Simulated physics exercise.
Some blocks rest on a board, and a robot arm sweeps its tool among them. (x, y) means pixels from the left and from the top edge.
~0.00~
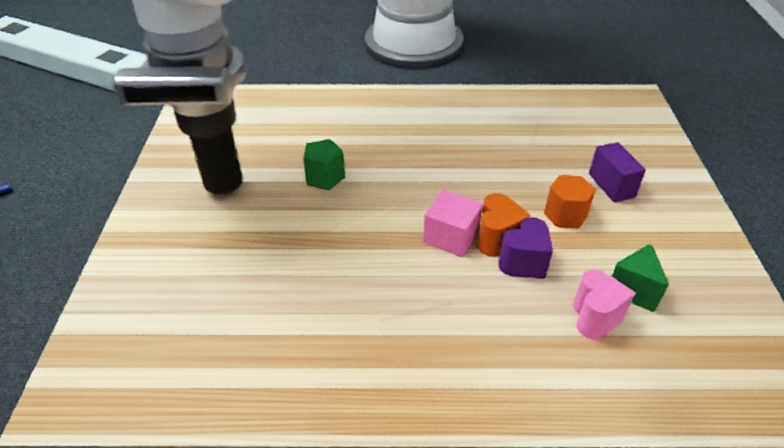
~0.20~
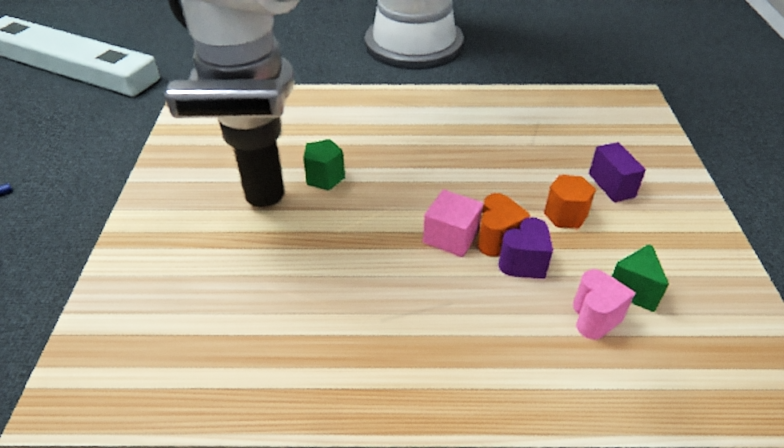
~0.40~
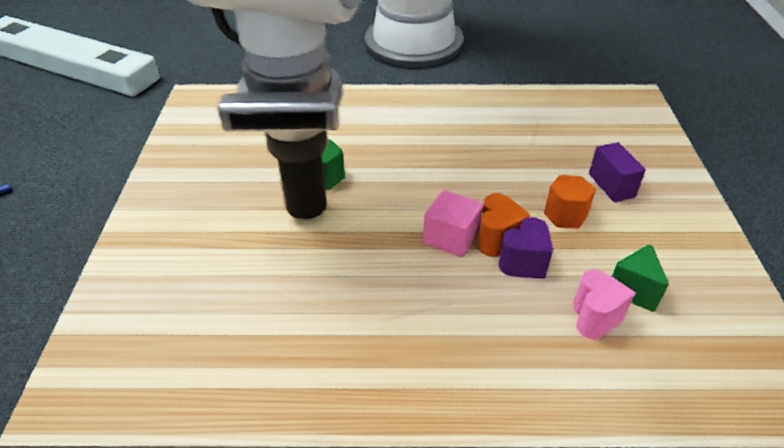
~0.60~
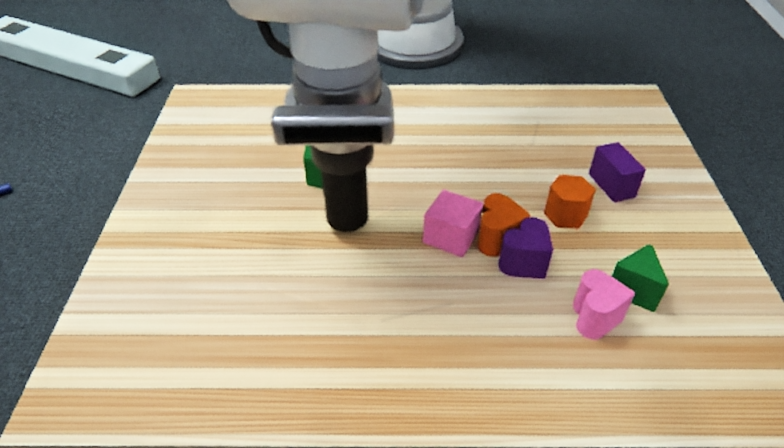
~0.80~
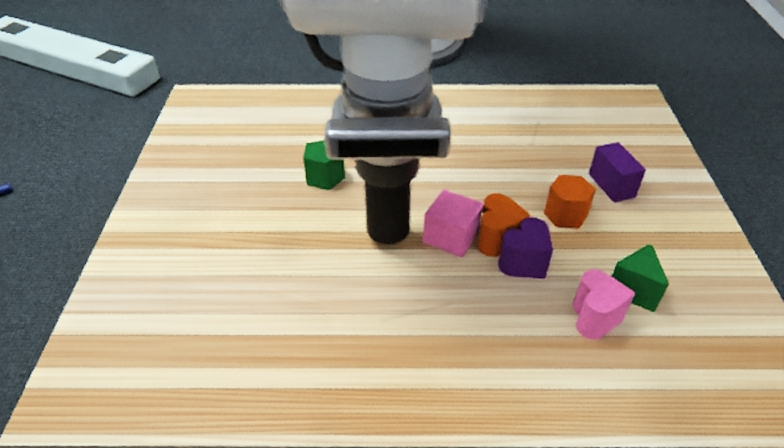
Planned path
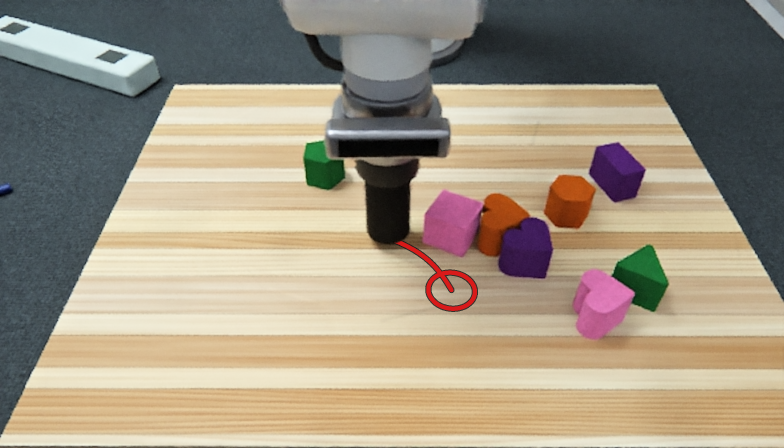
A robot arm sweeps its black tool rightward across the board while the blocks stay still.
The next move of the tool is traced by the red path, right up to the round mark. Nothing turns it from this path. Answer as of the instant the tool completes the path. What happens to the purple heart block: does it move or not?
The block you're asking about stays where it is.
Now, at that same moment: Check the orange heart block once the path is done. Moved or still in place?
It shifts.
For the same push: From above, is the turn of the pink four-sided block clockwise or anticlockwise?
Counterclockwise from above.
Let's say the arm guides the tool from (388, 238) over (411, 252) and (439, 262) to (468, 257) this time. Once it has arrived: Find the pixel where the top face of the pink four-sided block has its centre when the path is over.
Just about (492, 202).
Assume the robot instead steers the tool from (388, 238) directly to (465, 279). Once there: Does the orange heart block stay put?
No, it doesn't check out.
The line goes from (388, 238) through (414, 250) and (436, 268) to (452, 290).
On the path given first. Halfway along, tool (427, 250); pink four-sided block (468, 211), turned 35° anticlockwise; orange heart block (512, 208).
At the end, tool (452, 282); pink four-sided block (470, 215), turned 50° anticlockwise; orange heart block (515, 206); purple heart block unmoved.
